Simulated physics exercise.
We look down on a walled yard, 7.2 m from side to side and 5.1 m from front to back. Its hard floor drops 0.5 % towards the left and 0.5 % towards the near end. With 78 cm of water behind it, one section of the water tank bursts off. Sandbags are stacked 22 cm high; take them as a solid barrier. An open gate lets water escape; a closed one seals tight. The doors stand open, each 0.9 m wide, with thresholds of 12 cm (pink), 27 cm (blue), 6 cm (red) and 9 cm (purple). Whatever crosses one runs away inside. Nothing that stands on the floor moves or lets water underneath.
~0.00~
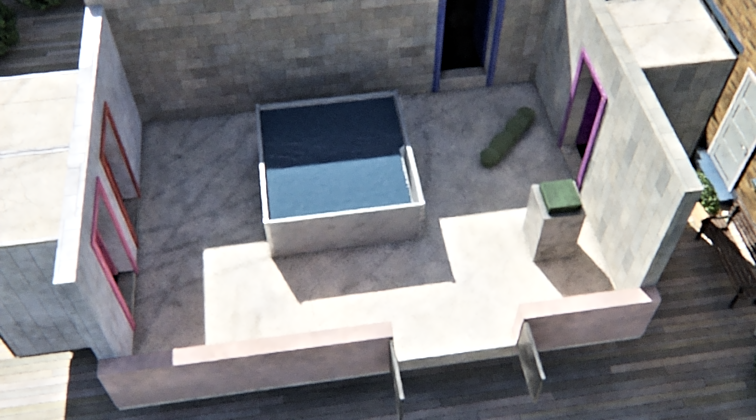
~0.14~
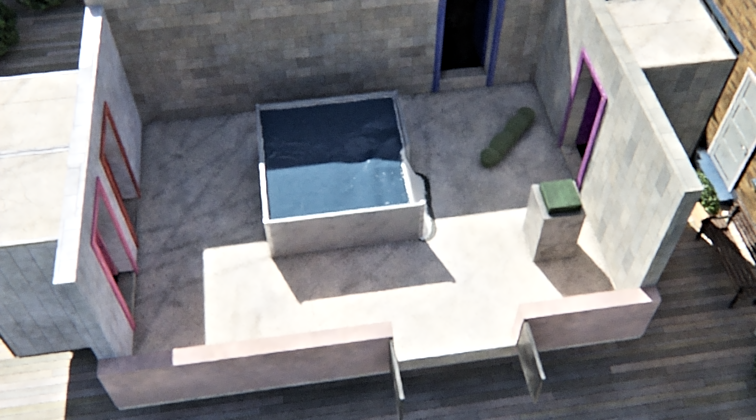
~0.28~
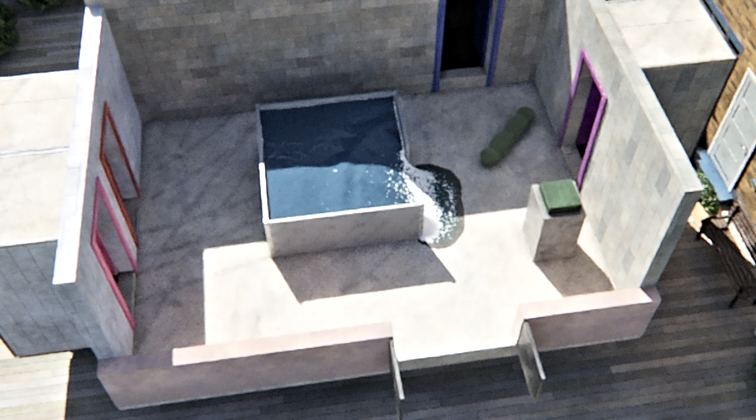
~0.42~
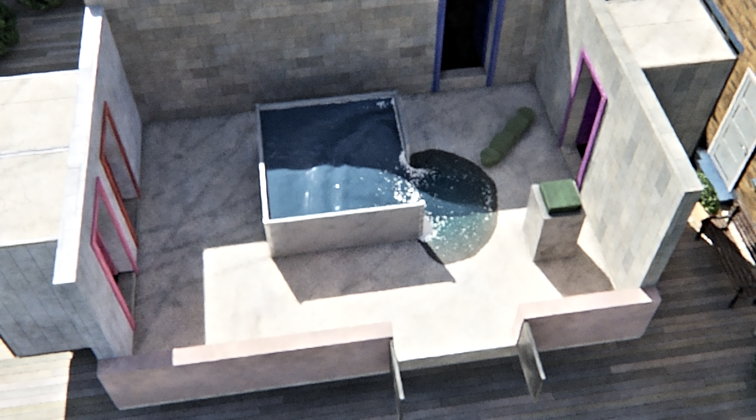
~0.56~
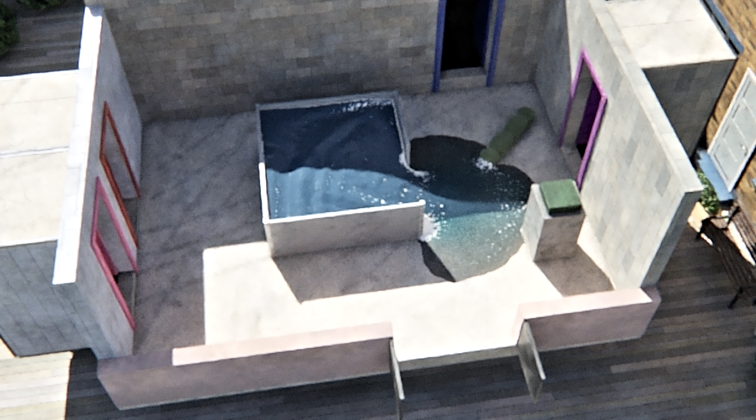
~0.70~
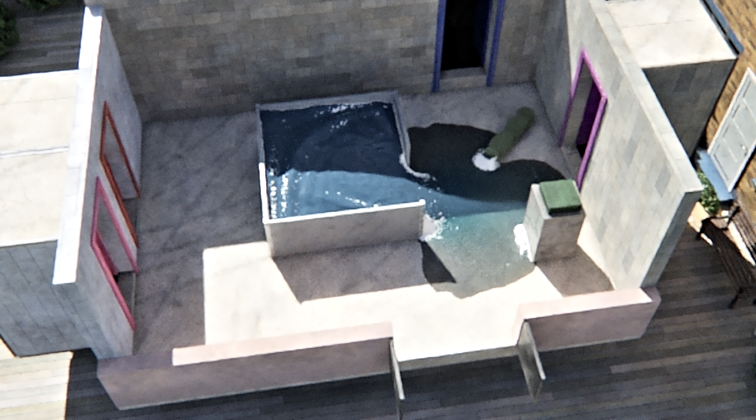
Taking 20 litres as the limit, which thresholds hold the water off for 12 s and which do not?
Within that time: At the pink door it keeps below the limit; at the blue door it keeps below the limit; at the red door it exceeds the limit; at the purple door it exceeds the limit.
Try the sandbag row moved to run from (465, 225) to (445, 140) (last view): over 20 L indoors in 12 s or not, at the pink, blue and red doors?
Against that limit: Pink not over, blue below, red below.
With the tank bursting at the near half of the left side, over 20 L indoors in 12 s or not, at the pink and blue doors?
Against that limit: Pink past it, blue below.
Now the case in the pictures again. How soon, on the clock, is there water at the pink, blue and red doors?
Pink 5.5 s, blue 1.4 s, red 6.5 s.
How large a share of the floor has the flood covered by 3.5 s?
About 45 per cent.
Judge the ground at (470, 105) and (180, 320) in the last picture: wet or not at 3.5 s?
In that order: Wet, dry.
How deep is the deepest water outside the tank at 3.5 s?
Roughly 32 cm.
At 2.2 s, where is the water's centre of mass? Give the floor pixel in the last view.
Around (407, 200).
After 1.4 s water covers 30 % of the floor and is deepest (45 cm) near (583, 210); pink door not reached, blue door 1 cm at the sill, 0 L in, red door not reached, purple door 23 cm at the sill, 62 L in.
After 2.2 s water covers 35 % of the floor and is deepest (46 cm) near (583, 210); pink door not reached, blue door 7 cm at the sill, 0 L in, red door not reached, purple door 36 cm at the sill, 222 L in.
After 3.5 s water covers 45 % of the floor and is deepest (32 cm) near (624, 314); pink door not reached, blue door 14 cm at the sill, 0 L in, red door not reached, purple door 27 cm at the sill, 420 L in.
After 7.0 s water covers 85 % of the floor and is deepest (21 cm) near (624, 314); pink door 14 cm at the sill, 0 L in, blue door 6 cm at the sill, 0 L in, red door 5 cm at the sill, 0 L in, purple door 16 cm at the sill, 640 L in.
After 12.0 s water covers 95 % of the floor and is deepest (14 cm) near (143, 125); pink door 8 cm at the sill, 2 L in, blue door 6 cm at the sill, 0 L in, red door 12 cm at the sill, 43 L in, purple door 9 cm at the sill, 690 L in.
